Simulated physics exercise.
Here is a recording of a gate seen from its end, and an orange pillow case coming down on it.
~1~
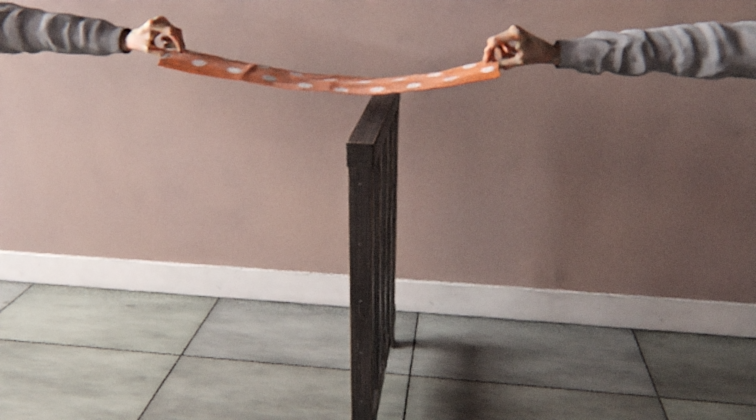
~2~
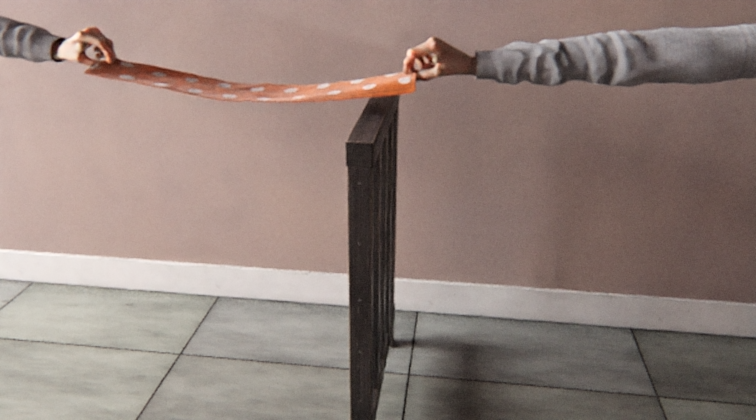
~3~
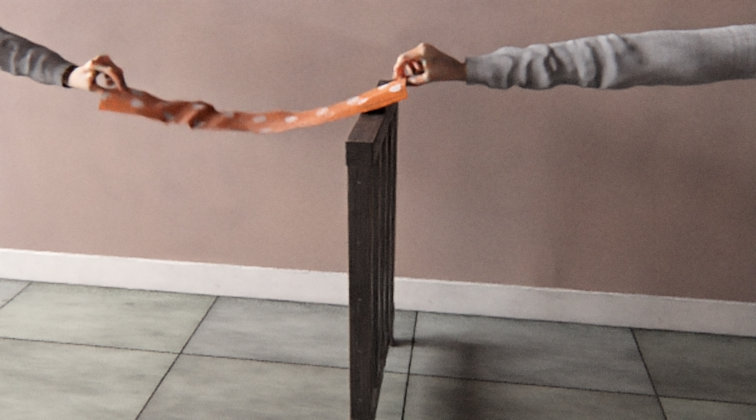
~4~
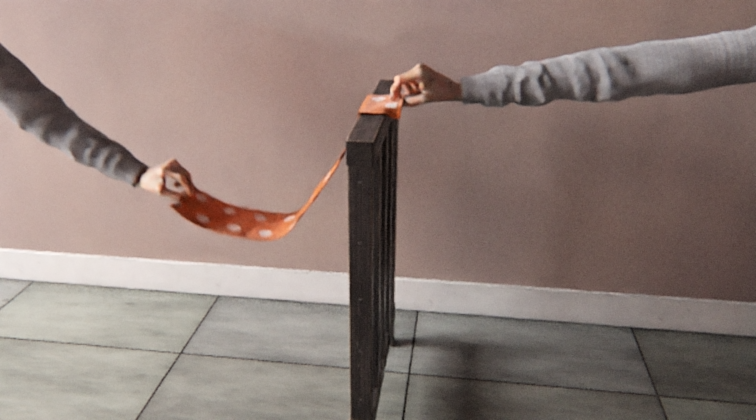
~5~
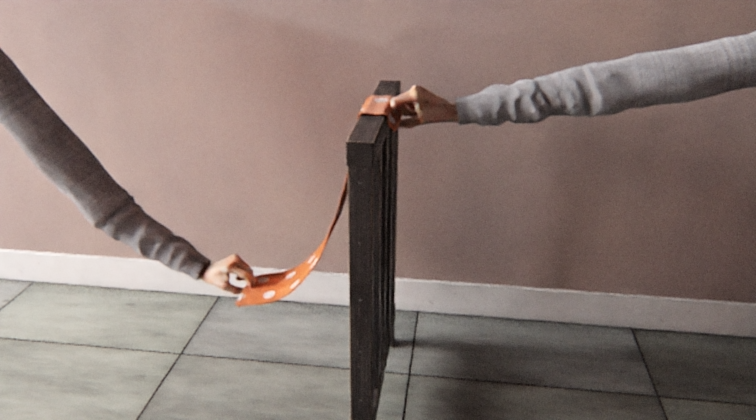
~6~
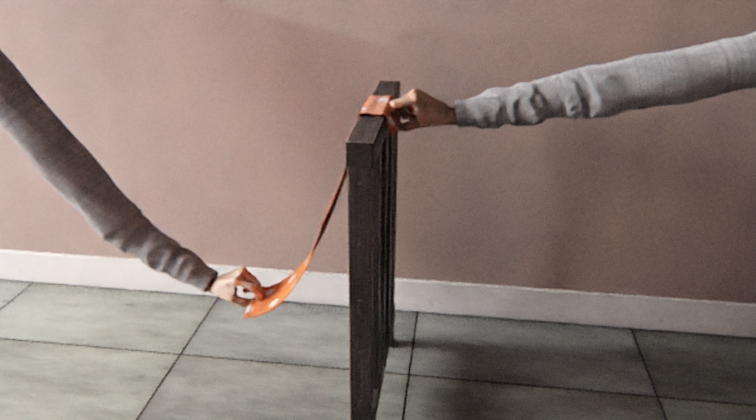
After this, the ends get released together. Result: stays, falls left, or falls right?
Oh, it's going to come down to the left.
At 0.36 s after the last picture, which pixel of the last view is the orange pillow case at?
(327, 317).
Then, 0.36 s on from there, pillow case clear of the top and falling near (327, 317).
Then, 0.62 s on from there, pillow case in a heap on the floor near (330, 388).
In the end, pillow case in a heap on the floor near (330, 390). The orange pillow case falls on the left side.
